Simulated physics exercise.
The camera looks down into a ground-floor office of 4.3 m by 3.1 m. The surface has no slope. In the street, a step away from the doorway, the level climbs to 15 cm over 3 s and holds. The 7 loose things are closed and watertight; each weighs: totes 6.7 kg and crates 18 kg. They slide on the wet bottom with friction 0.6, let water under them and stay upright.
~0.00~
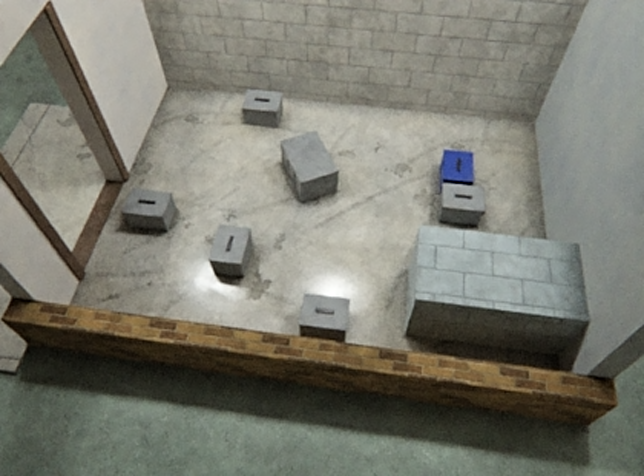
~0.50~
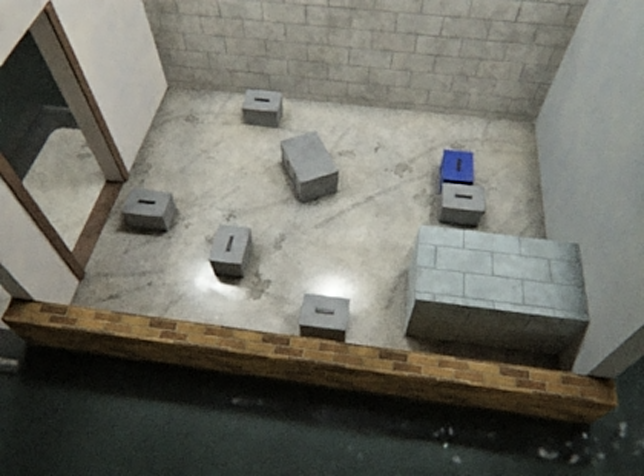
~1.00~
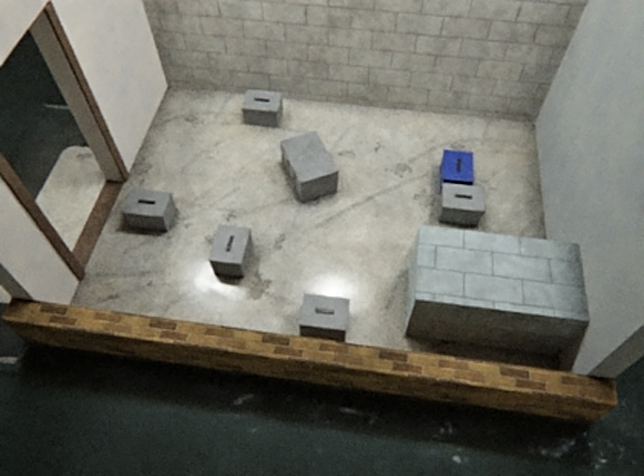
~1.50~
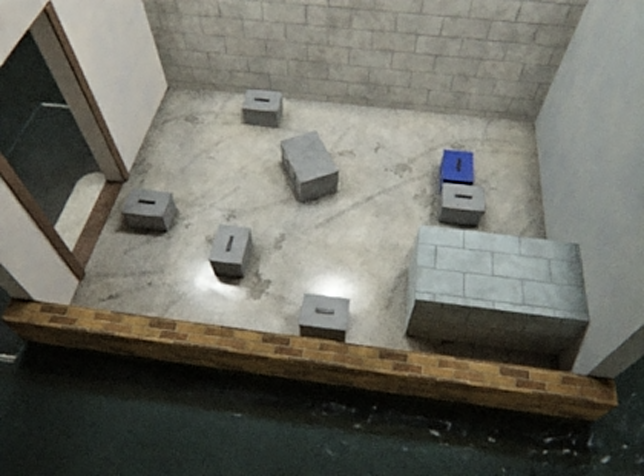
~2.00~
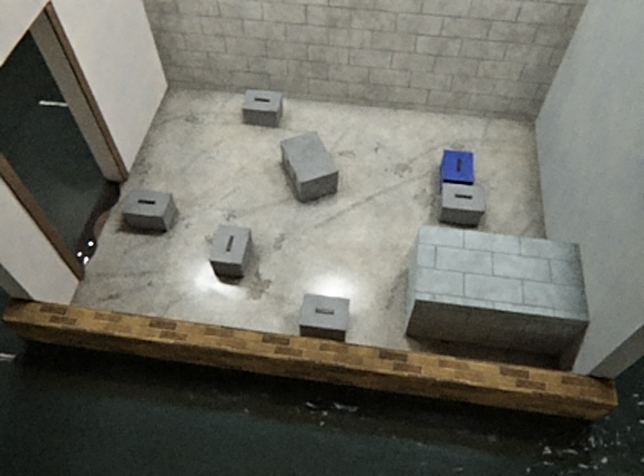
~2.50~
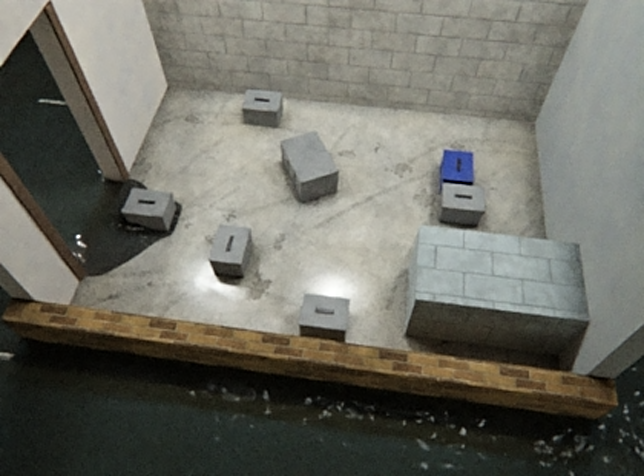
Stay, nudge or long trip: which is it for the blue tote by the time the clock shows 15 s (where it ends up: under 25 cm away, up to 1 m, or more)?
The blue tote slides a little.
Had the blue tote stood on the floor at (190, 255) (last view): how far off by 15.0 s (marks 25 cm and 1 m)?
It travels far.
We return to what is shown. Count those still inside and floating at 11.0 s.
I count 3.
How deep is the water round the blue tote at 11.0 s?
About 6 cm.
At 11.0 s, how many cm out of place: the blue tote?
About 10 cm.
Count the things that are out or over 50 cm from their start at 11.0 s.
By then 3.
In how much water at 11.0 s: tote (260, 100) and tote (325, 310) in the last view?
About 5 and 11 cm.
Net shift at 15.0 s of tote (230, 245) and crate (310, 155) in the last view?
In turn: 250 cm, 100 cm.
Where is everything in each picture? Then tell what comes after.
The blue tote at (459, 165) rests on the ground; 0.0 m2 under water; 0 of 7 have shifted, in the first frame.
The blue tote at (459, 165) rests on the ground; water covers 0.0 m2; 0 of 7 have shifted, in the second frame.
The blue tote at (459, 165) rests on the ground; 0.0 m2 under water; 0 of 7 have shifted, in the third frame.
The blue tote at (459, 165), on the bottom; water covers 0.0 m2; 0 of 7 have shifted, in the fourth frame.
The blue tote at (459, 165), on the bottom; water covers 0.0 m2; 0 of 7 have shifted, in the fifth frame.
The blue tote at (459, 165) rests on the ground; 0.4 m2 under water; 0 of 7 have shifted, in the sixth frame.
After 3.5 s the blue tote is near (459, 165), 0.0 m from its start, aground; 0 afloat.
After 6.8 s the blue tote is near (459, 165), 0.0 m from its start, aground; 0 afloat.
After 11.0 s the blue tote is near (459, 156), 0.1 m from its start, afloat; 3 afloat.
After 15.0 s the blue tote is near (516, 169), 0.5 m from its start, afloat; 7 afloat.
